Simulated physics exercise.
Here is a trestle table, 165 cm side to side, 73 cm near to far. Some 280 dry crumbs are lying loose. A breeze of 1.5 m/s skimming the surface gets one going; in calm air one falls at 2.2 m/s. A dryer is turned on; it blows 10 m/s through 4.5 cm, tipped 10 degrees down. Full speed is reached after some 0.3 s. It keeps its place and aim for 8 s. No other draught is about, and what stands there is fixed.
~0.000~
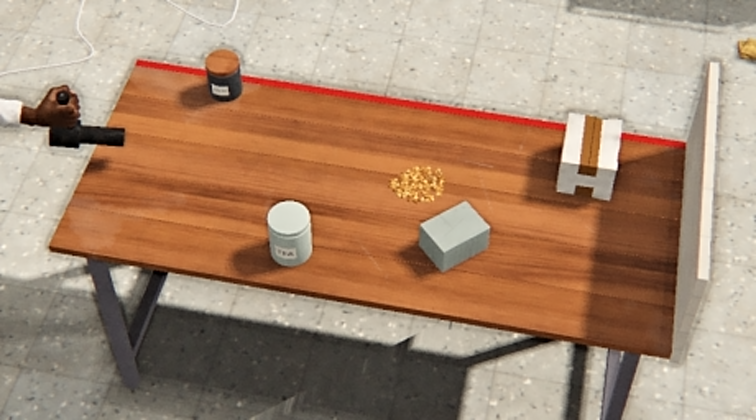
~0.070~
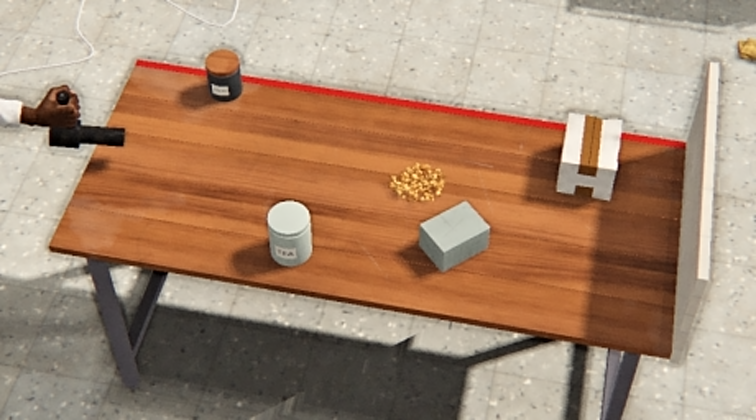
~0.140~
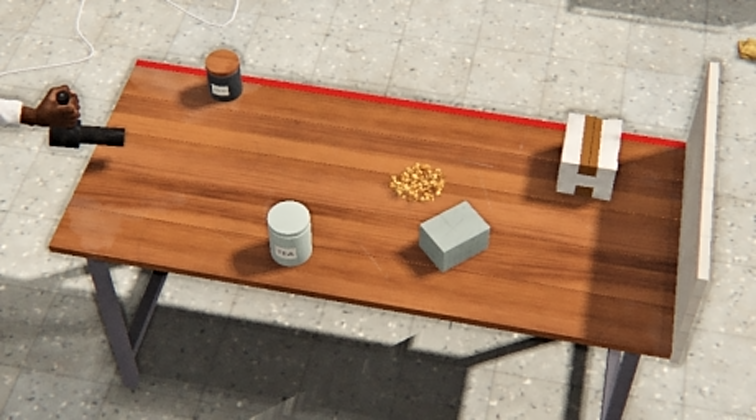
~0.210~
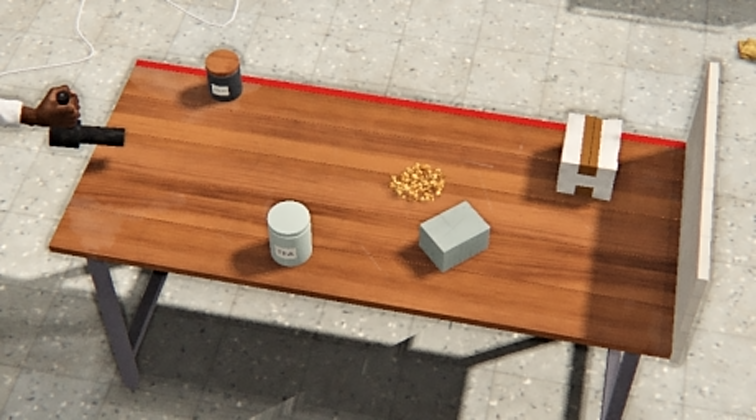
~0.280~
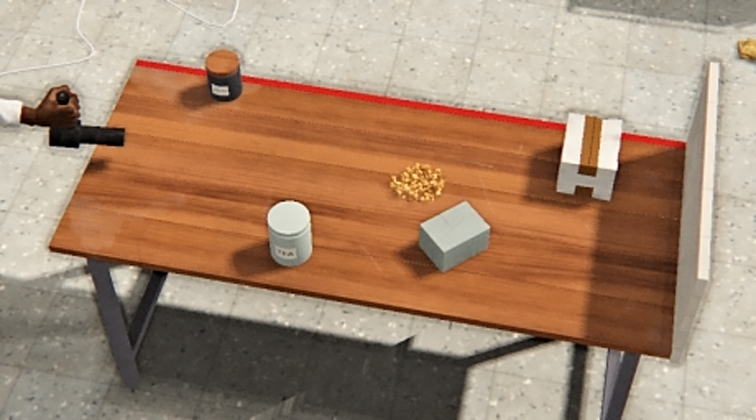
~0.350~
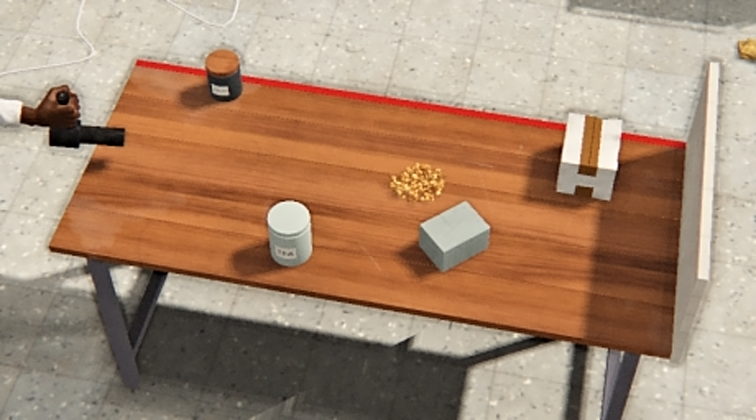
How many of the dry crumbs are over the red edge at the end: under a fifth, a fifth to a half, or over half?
The share over the red edge is under a fifth.
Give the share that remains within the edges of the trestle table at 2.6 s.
Near 100 %.
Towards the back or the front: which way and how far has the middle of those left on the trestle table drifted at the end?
To the front, by about 5 cm.
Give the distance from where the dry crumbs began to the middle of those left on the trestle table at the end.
About 60 cm.
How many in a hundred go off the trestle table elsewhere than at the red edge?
Near 0 %.
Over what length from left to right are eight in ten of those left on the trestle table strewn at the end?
Roughly 30 cm.
After 1.6 s the count stands so, 1 % are over the red edge; the middle of those still in play is near (603, 219).
After 2.6 s the count stands so, 1 % are over the red edge; the middle of those still in play is near (612, 233).
After 4.4 s the count stands so, 1 % are over the red edge; the middle of those still in play is near (635, 234).
After 8.0 s, at the end, 1 % are over the red edge; the middle of those still in play is near (638, 235).
